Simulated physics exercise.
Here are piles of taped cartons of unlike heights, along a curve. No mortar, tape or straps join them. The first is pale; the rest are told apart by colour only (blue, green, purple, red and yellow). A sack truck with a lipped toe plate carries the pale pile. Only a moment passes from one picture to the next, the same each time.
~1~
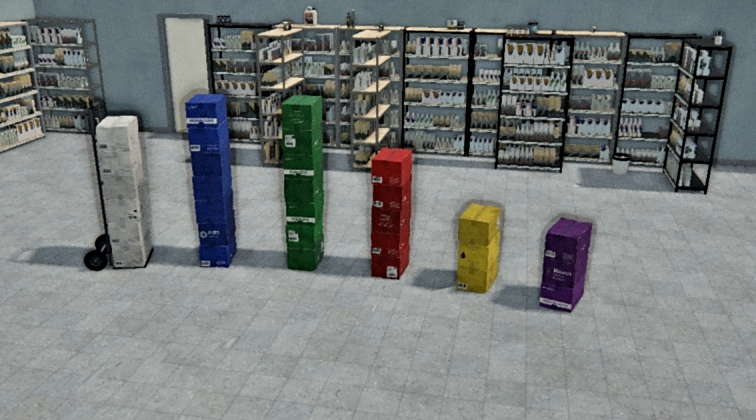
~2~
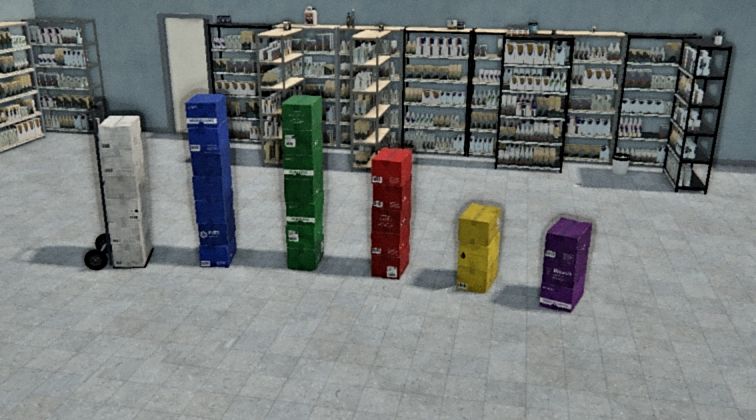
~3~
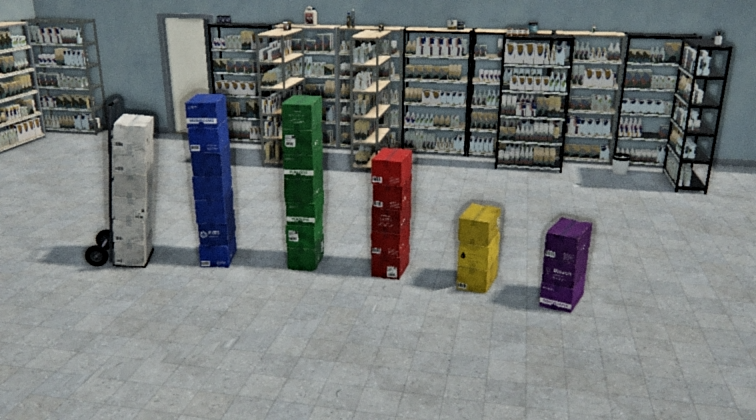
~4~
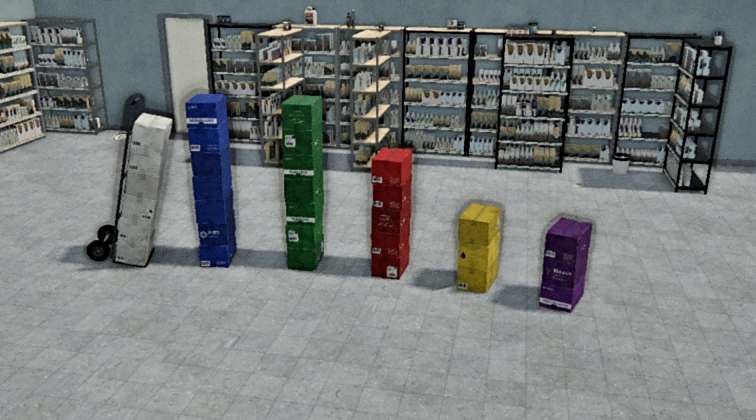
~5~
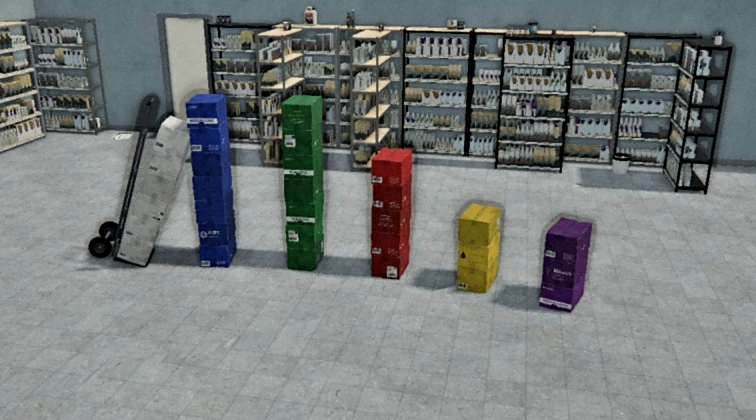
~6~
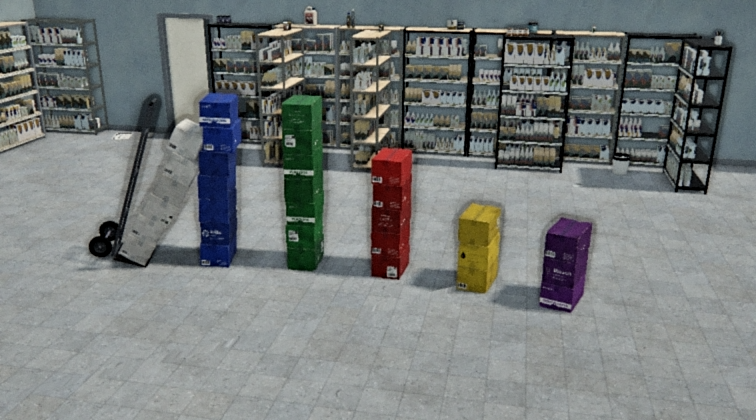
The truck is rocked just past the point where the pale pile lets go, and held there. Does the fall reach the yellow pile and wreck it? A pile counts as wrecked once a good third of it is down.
That pile comes down.
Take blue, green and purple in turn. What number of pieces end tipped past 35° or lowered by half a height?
By colour: Blue 7, green 6, purple 3.
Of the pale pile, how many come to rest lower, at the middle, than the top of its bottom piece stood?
It comes to 3.
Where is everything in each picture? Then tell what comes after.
In the first frame (we follow the side turned to the camera), truck frame (94, 143) level; top yellow carton (473, 232); top red carton (386, 173); no other piece has moved.
The second frame shows truck frame (97, 142) rocked barely; top yellow carton (473, 232).
The third frame shows truck frame (110, 139) rocked a little, top of the pale pile leaning a little; top yellow carton (473, 232); no other piece has moved.
The fourth frame shows truck frame (128, 137) rocked a little, top of the pale pile leaning a little; top yellow carton (473, 232); no other piece has moved.
The fifth frame shows truck frame (140, 137) rocked clearly, top of the pale pile leaning clearly; top yellow carton (473, 232); no other piece has moved.
The sixth frame shows truck frame (142, 137) rocked clearly, top of the pale pile leaning clearly; top yellow carton (473, 232); top blue carton (214, 115) tipped barely; steepest lean, the carton at (214, 164); 7 stirred so far.
Soon, 6 of the pale pile down; none of the 3 yellow cartons down (0 of 25 in all colours); top yellow carton unmoved; top blue carton tipped clearly, half its height lower.
A while on, 6 of the pale pile down; none of the 3 yellow cartons down (13 of 25 in all colours); top yellow carton unmoved; top blue carton tipped well over, some two heights lower.
Towards the end, 6 of the pale pile down; 3 of the 3 yellow cartons down (21 of 25 in all colours); top yellow carton tipped clearly, half its height lower; top green carton upside down.
Finally, 6 of the pale pile down; 3 of the 3 yellow cartons down (24 of 25 in all colours); top yellow carton tipped well over, about its own height lower; top blue carton upside down. Seen by the last camera, middles, top yellow carton near (555, 262), top blue carton near (415, 219).
